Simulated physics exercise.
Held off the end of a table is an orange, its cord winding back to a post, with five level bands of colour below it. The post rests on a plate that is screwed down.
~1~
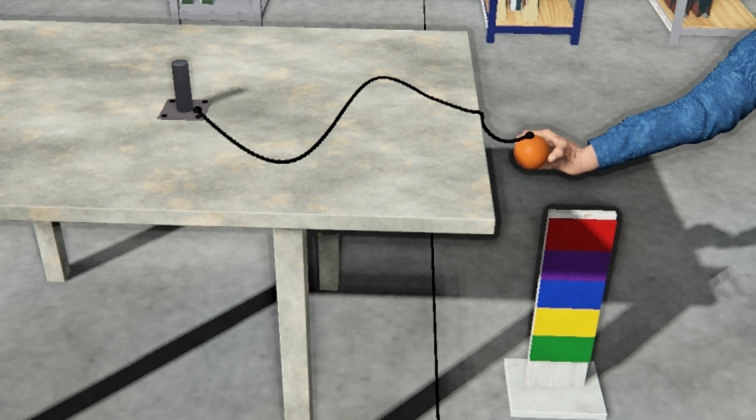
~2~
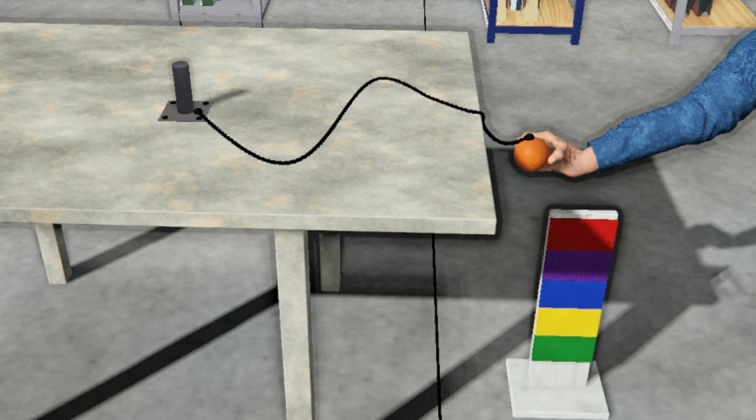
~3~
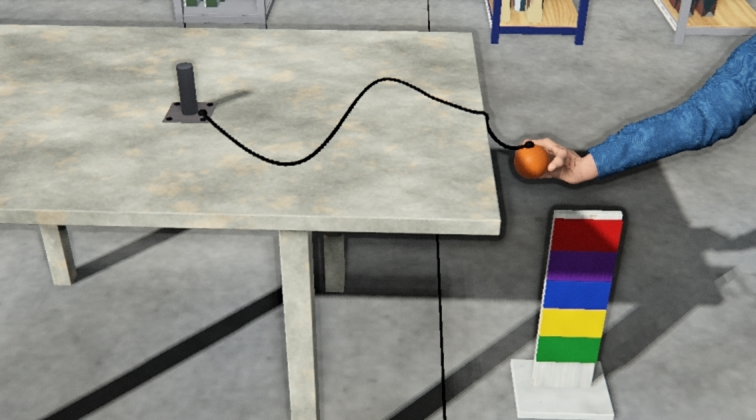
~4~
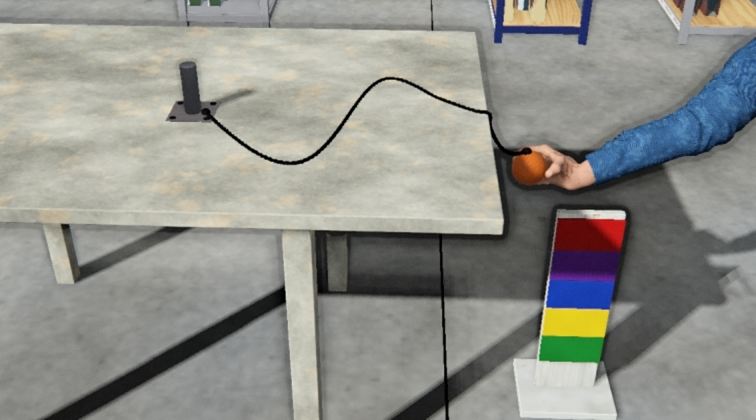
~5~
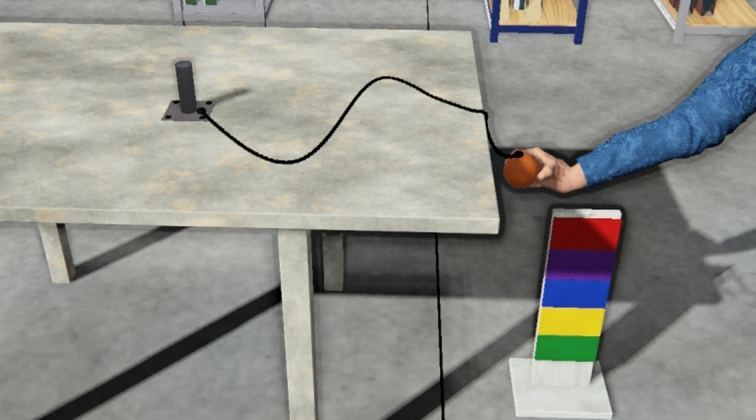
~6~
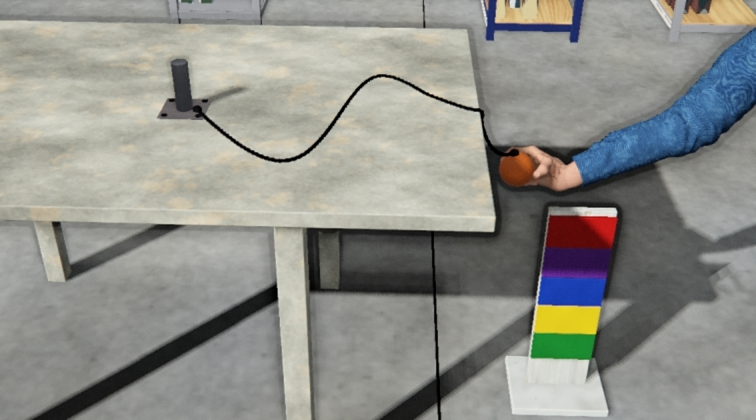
Hand holding an orange on a slack black cord beyond the table's edge, lowering it slightly and drifting a little left.
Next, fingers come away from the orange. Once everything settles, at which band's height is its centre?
Its centre settles level with the green band.
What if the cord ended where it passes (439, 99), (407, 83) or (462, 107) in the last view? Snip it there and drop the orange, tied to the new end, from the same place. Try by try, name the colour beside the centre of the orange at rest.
Result per try - purple; red; blue.
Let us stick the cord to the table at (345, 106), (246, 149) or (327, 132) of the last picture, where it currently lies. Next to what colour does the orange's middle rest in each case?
Purple, then yellow, then blue.
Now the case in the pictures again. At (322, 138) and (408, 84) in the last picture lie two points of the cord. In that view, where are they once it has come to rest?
(399, 121) and (476, 225).
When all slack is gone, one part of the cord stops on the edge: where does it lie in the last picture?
The point at (349, 101).
A little later, orange near (494, 345); level with green.
Next, orange near (439, 359); level with green.
Later still, orange near (480, 351); level with green.
When it is over, orange near (457, 360); level with green. The cord holds its middle at green.
